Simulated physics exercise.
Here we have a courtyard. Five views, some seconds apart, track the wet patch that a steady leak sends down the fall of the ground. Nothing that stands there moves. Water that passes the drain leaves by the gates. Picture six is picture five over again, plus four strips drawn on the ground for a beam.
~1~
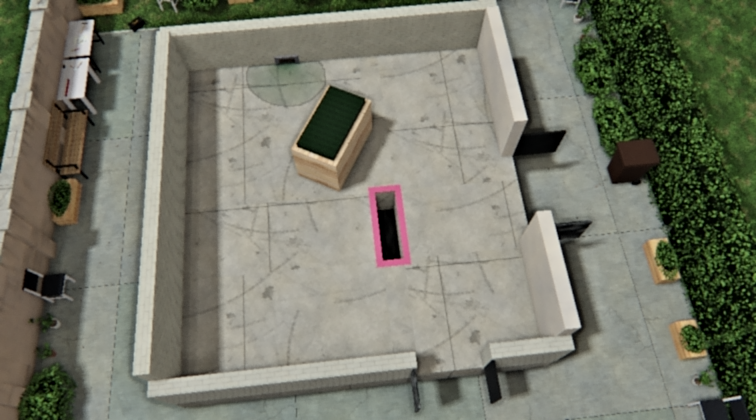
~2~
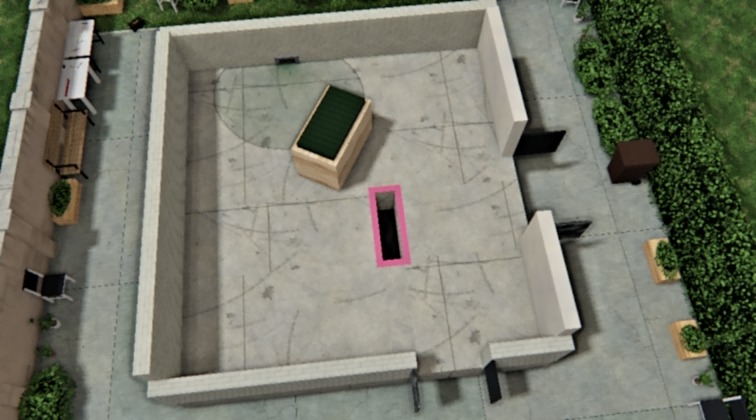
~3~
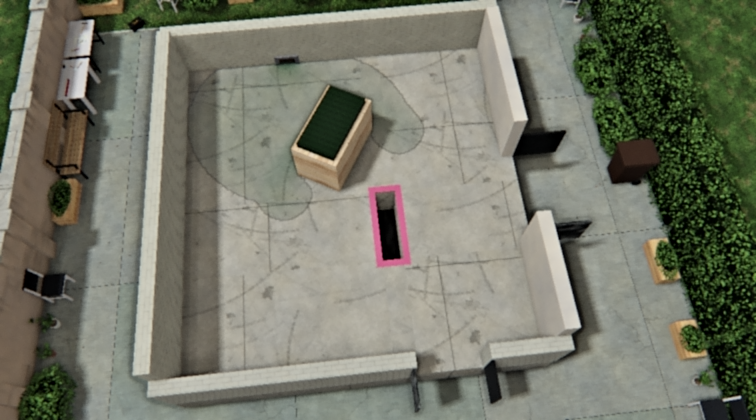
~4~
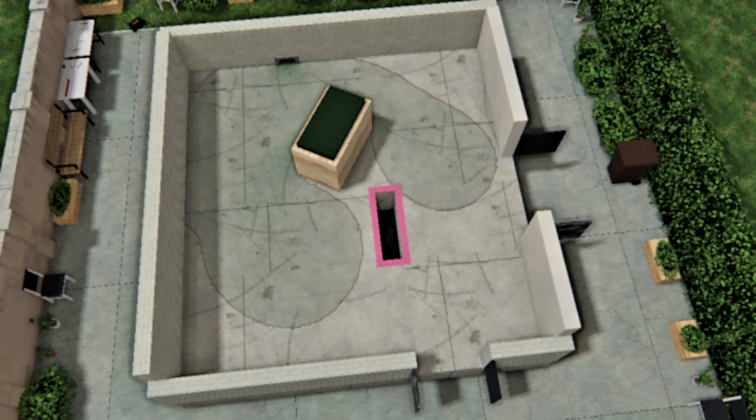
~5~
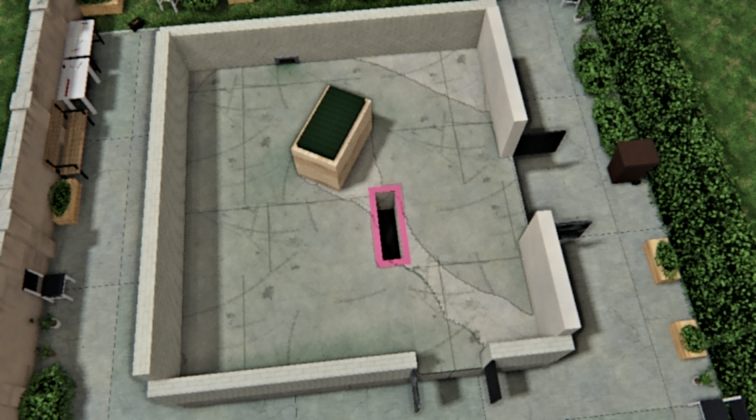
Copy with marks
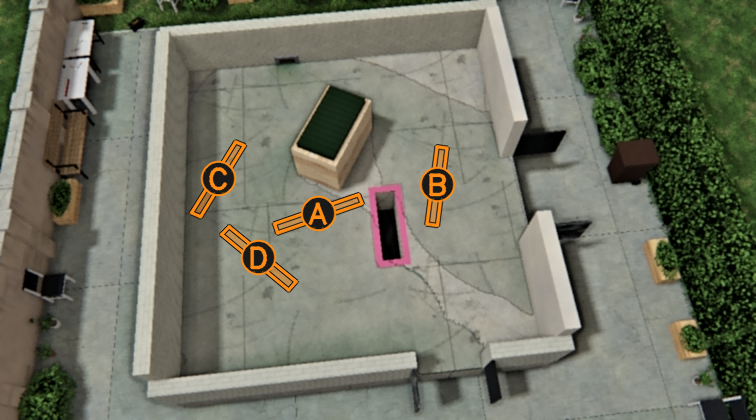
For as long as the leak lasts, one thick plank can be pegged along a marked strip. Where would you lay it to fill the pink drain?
It is B.
In orange, A from (276, 228) to (360, 199); B from (432, 224) to (442, 147); C from (196, 214) to (240, 143); D from (225, 230) to (292, 285).
For place A, about 5 % of the stream goes into the pink drain, about 95 % out by the gates.
For place B, about 11 % of the stream goes into the pink drain, about 89 % out by the gates.
For place C, about 4 % of the stream goes into the pink drain, about 95 % out by the gates.
For place D, about 6 % of the stream goes into the pink drain, about 93 % out by the gates.
